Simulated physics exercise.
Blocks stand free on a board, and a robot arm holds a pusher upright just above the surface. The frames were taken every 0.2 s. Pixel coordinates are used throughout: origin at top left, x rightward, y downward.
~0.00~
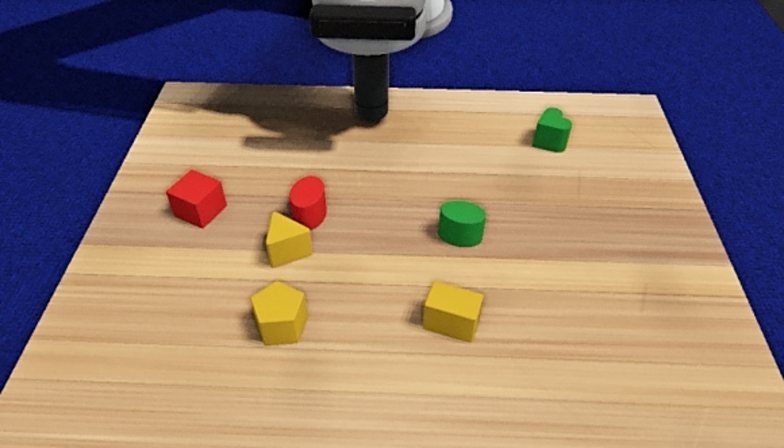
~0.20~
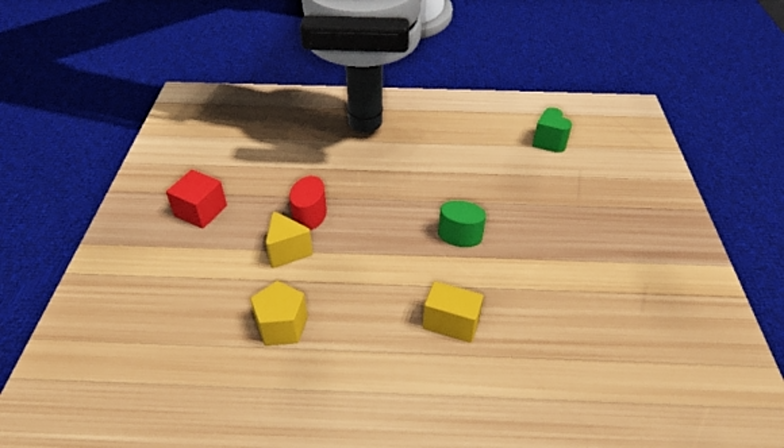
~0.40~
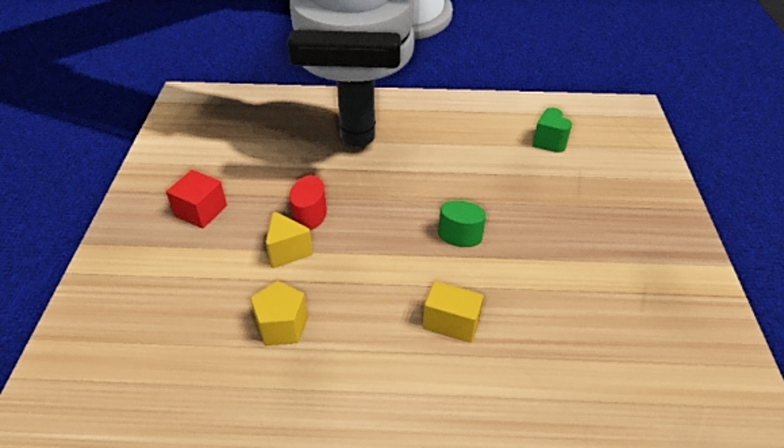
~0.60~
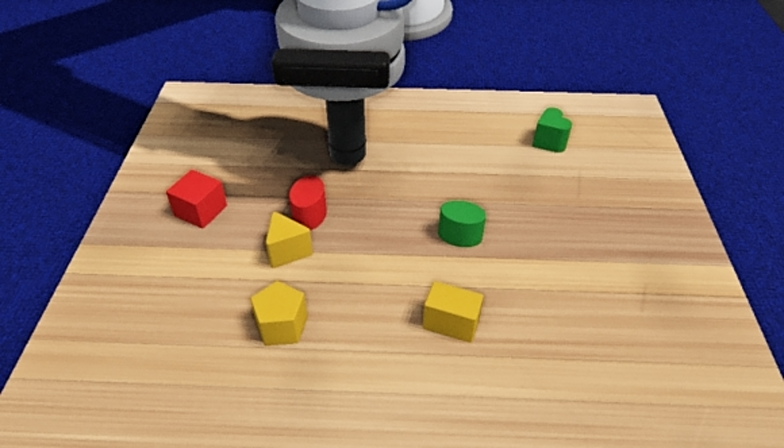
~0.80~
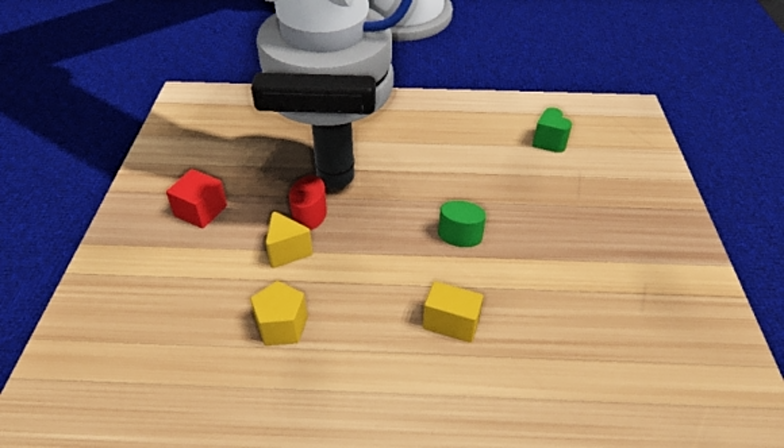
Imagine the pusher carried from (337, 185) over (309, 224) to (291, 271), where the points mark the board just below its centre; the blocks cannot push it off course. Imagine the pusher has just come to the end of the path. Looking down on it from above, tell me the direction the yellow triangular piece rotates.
Watching from overhead, you'd notice the yellow triangular piece rotating counter-clockwise.
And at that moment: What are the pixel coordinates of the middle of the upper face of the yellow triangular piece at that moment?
Top centre: (249, 275).
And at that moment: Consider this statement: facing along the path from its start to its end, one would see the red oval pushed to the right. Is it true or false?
True
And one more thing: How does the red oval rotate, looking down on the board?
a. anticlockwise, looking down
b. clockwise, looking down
b: Clockwise, looking down.
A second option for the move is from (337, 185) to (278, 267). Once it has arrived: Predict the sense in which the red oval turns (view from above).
Clockwise rotation.
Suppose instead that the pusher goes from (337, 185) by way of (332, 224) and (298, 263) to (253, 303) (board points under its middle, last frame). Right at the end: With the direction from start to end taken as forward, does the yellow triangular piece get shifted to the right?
That would be a yes.
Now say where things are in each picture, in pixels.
In the first frame, lower end of the pusher (372, 112), tops of blocks, yellow five-sided block (277, 302), yellow triangular piece (283, 228), red oval (307, 190).
In the second frame, pusher (366, 123), blocks as before.
In the third frame, pusher (358, 137), blocks as before.
In the fourth frame, pusher (348, 155), blocks as before.
In the fifth frame, pusher (336, 177), yellow five-sided block (277, 302), yellow triangular piece (283, 228), red oval (307, 190).
The first path, step by step. One third of the way, pusher (317, 203); yellow triangular piece (275, 240), turned 20° anticlockwise; red oval (288, 212).
Two thirds of the way, pusher (299, 230); yellow triangular piece (257, 267), turned 55° anticlockwise; red oval (260, 238), turned 25° clockwise.
At the end, pusher (290, 263); yellow five-sided block not moved; yellow triangular piece (249, 275), turned 60° anticlockwise; red oval (238, 249), turned 75° clockwise.
